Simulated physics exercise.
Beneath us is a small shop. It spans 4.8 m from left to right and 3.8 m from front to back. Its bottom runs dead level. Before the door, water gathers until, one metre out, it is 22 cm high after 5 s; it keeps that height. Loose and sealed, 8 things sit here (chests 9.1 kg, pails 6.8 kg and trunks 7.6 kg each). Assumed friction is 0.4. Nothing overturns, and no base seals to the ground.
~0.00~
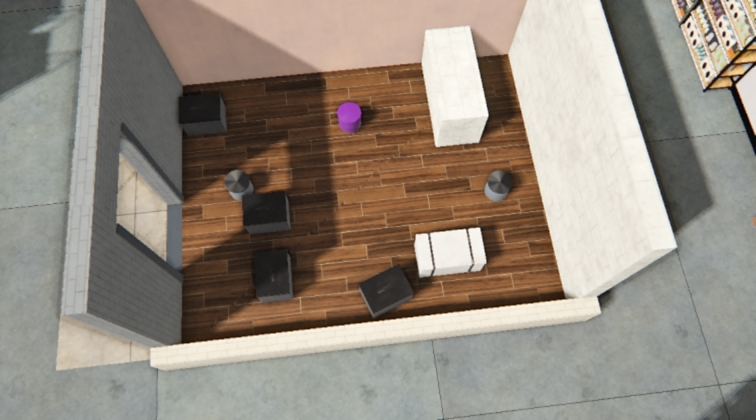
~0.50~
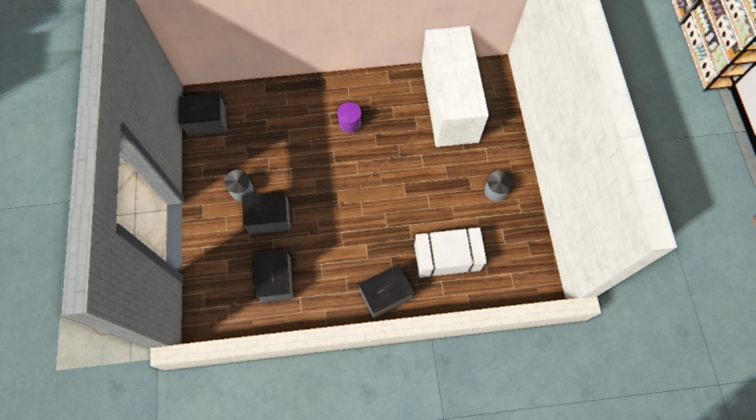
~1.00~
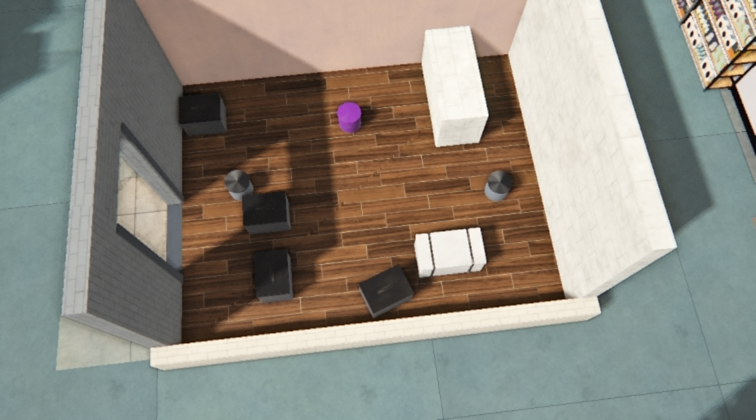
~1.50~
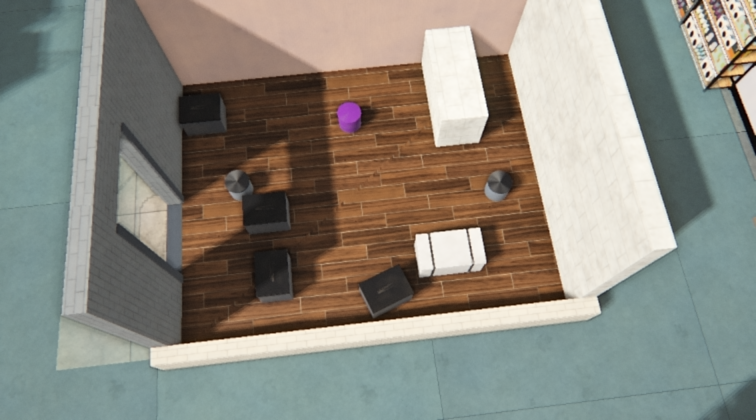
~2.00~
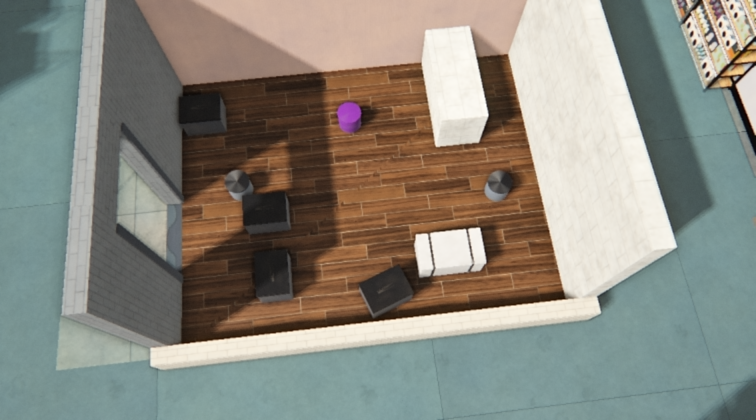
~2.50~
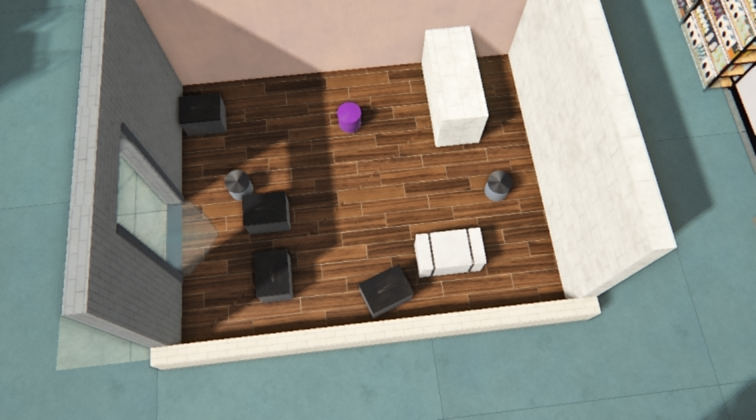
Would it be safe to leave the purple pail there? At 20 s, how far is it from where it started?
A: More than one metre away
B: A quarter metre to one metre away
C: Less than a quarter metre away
A.
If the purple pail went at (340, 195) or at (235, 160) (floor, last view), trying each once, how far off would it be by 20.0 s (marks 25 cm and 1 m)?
Try one - it is swept a long way; try two - it is swept a long way.
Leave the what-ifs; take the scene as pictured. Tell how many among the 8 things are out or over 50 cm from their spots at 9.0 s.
The number by then is 5.
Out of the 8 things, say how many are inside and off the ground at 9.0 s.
At that time, 5.
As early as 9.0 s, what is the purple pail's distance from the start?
It is about 0 cm out of place by then.
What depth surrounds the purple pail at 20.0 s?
The depth there is around 14 cm.
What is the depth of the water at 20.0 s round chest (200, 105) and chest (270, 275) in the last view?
Depth approx. 13 cm / 17 cm.
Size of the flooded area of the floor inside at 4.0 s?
That flooded area is roughly 3.0 m2.
After 4.0 s the purple pail is near (349, 113), 0.0 m from its start, aground; 0 afloat.
After 9.0 s the purple pail is near (349, 113), 0.0 m from its start, aground; 5 afloat.
After 16.0 s the purple pail is near (365, 80), 0.5 m from its start, afloat; 8 afloat.
After 20.0 s the purple pail is near (191, 135), 2.1 m from its start, afloat; 8 afloat.
